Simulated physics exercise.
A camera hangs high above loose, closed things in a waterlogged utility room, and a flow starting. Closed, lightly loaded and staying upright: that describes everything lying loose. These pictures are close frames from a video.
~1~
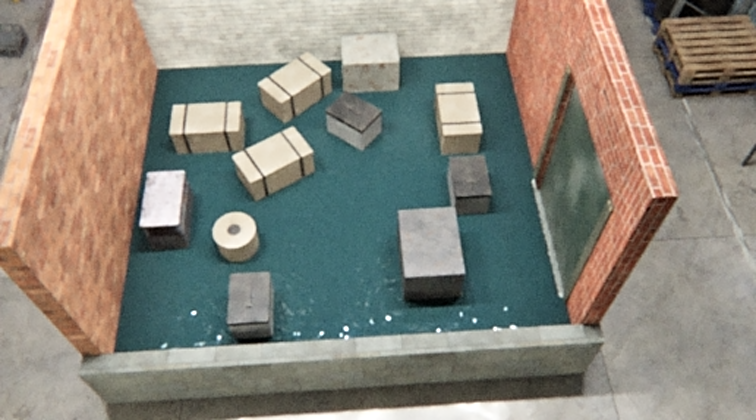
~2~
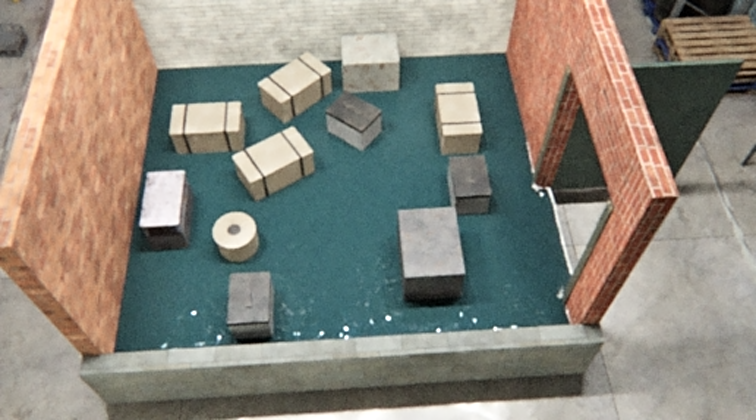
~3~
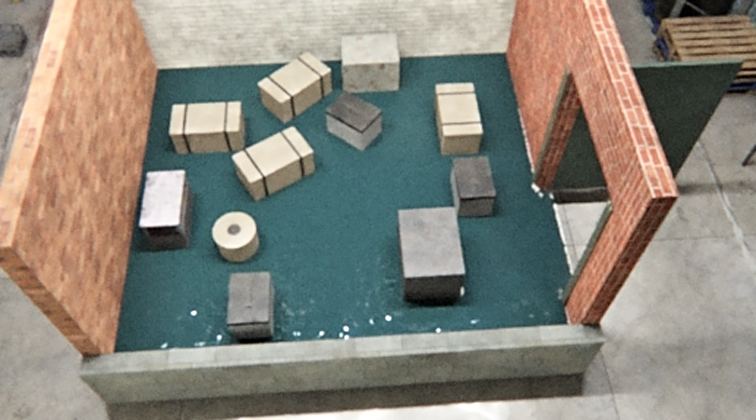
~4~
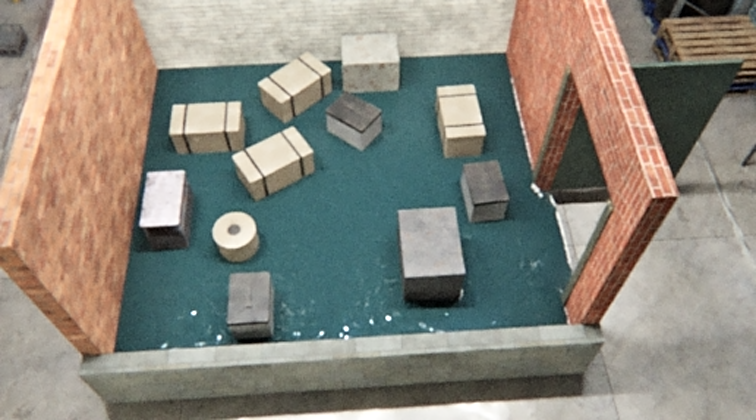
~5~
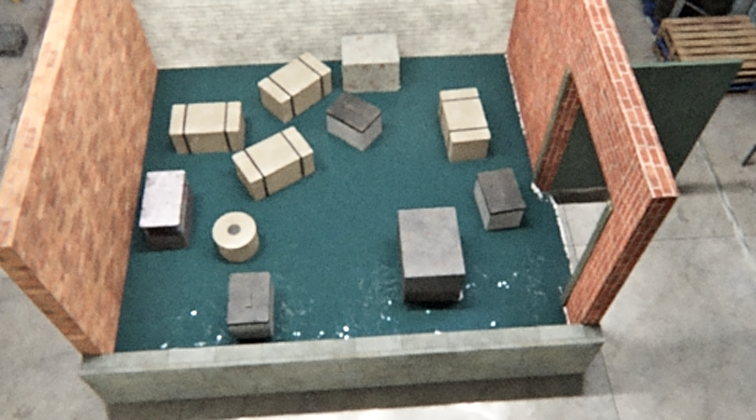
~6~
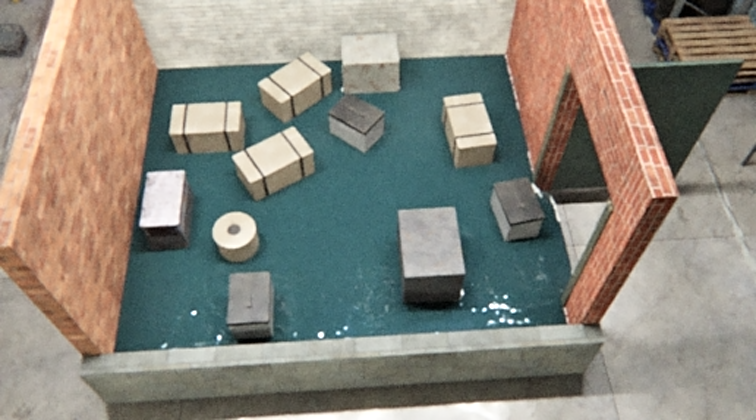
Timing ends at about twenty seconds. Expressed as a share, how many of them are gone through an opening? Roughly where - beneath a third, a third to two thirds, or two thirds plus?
The share is one third to two thirds.
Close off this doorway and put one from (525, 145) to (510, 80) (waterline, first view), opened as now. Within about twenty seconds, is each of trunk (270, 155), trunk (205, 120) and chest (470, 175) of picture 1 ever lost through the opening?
Taken in that order, the answers are swept away, not lost, swept away.
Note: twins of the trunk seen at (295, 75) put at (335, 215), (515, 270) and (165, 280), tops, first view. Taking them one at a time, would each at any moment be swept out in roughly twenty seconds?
Here's how it goes, in order: Gets out, then gets out, then does not get out.
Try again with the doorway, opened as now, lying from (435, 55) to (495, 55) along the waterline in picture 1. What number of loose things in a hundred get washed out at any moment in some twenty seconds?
That comes to around 40 per cent.
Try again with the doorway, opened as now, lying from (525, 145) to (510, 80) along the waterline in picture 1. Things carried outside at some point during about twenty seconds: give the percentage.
I'd say around 60 percent.
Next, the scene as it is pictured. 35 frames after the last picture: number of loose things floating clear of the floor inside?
By my tally, 5.
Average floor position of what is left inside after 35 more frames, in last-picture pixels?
(406, 233).
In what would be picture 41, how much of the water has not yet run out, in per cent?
I make it 48 percent.
A moment on, 1 of 8 are out; 7 afloat.
Next, 2 of 8 are out; 6 afloat.
Later, 3 of 8 are out; 5 afloat.
In the end, 4 of 8 are out; 4 afloat.
